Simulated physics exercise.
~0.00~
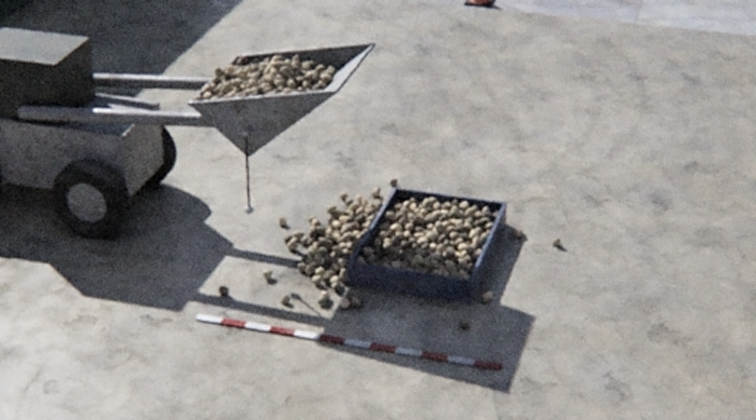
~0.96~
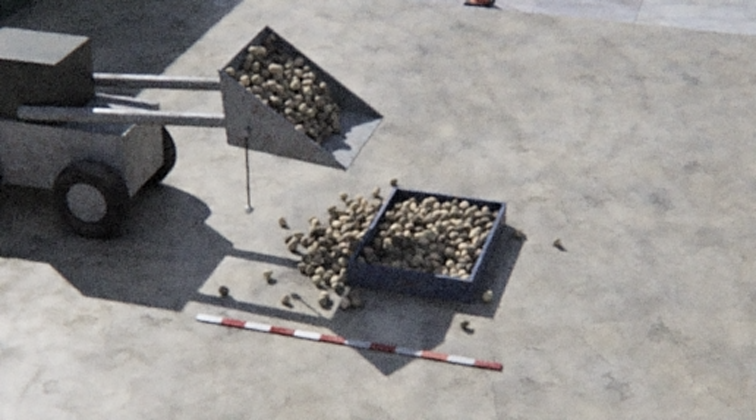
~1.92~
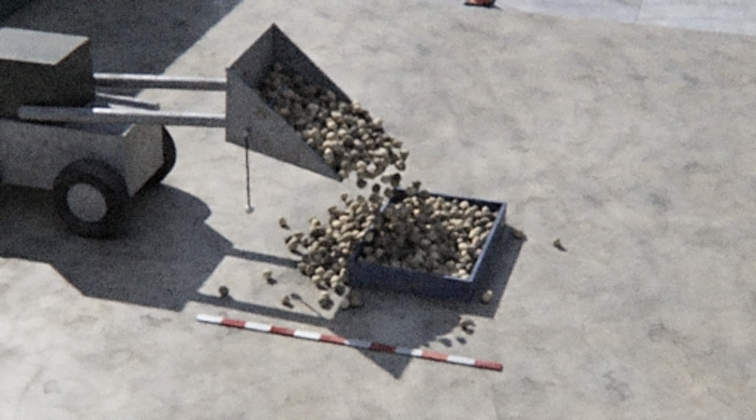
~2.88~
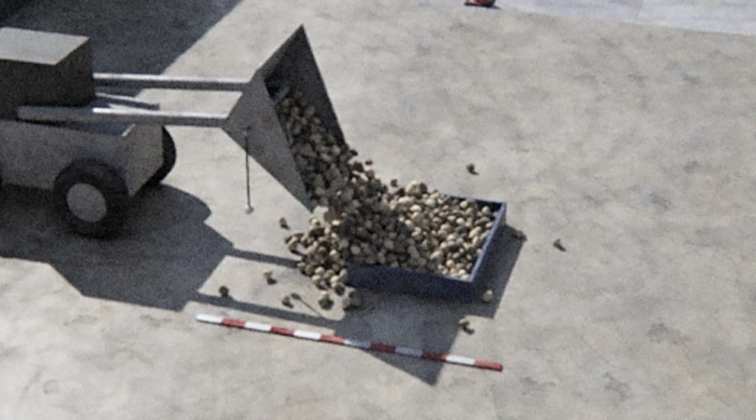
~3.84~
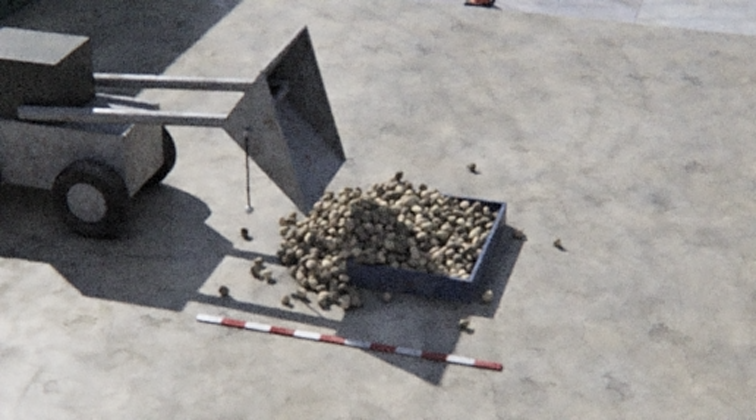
On a sunlit, pale concrete yard seen from above at an angle, a grey wheeled loader stands at the left with its bucket of round, tan stones raised. To its right sits a dark blue bin already filled with similar stones, more lying loose against its near-left side, and a red and white striped staff lies in front. The bucket tips forward, and the stones slide toward its lip. They spill out, then pour down as it tilts steeply. Finally the bucket hangs empty, with stones heaped over the bin's left side and spread across the ground beside it.
